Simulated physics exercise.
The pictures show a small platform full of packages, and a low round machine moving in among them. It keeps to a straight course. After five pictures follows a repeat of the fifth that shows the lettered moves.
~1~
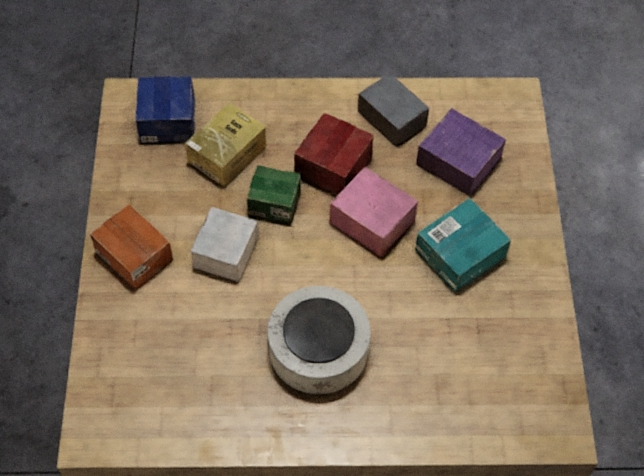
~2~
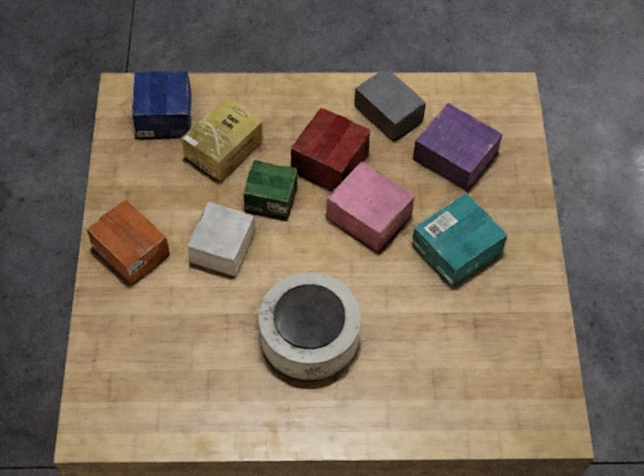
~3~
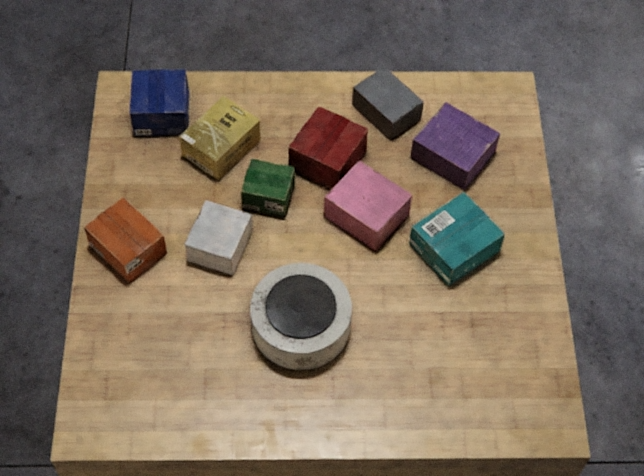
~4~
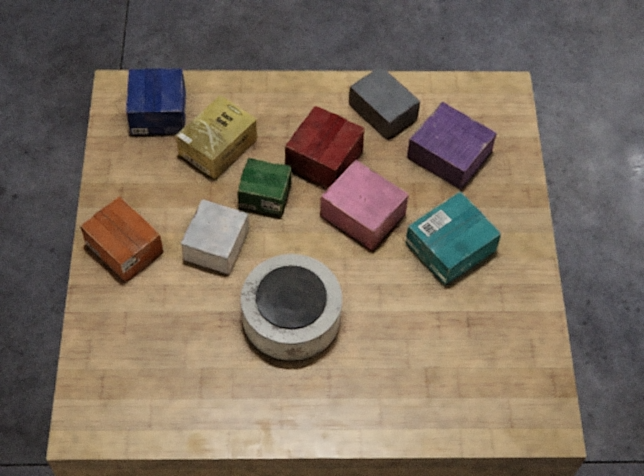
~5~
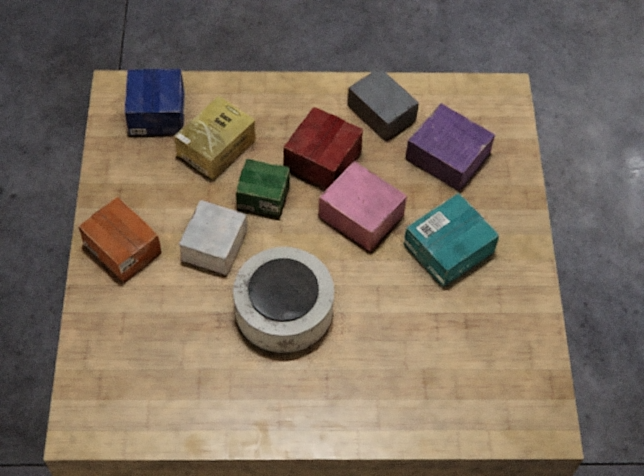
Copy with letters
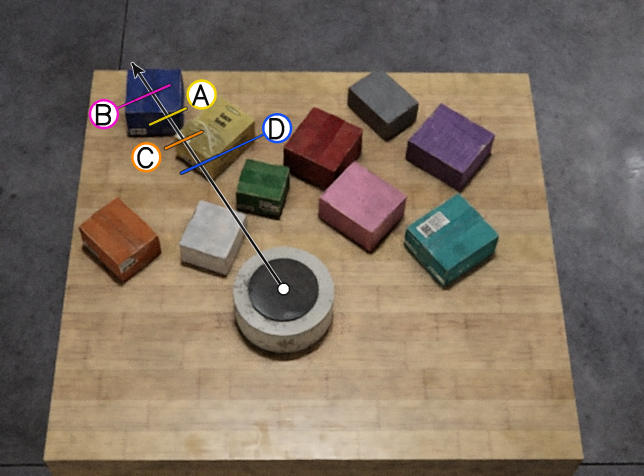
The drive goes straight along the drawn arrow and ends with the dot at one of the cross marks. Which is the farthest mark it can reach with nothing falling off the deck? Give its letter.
Up to mark A.
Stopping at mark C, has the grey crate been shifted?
No.
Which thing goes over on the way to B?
The blue box.
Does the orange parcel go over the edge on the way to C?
No.
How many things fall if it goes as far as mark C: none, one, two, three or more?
By then, none.
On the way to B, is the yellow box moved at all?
Yes.
On the marked copy, A at (168, 116); B at (152, 93); C at (183, 140); D at (200, 165); the arrow from (284, 289) to (133, 64); the white dot at (284, 289).
Taking A. A third of the way, robot (239, 233); white crate (176, 209); green parcel (264, 182).
Two thirds of the way, robot (199, 173); blue box (153, 88); white crate (129, 179).
When it is over, robot (170, 129); blue box (147, 77); white crate (117, 178); nothing has fallen.
As for the rest, B drops the blue box; C is safe but short; D is safe but short.
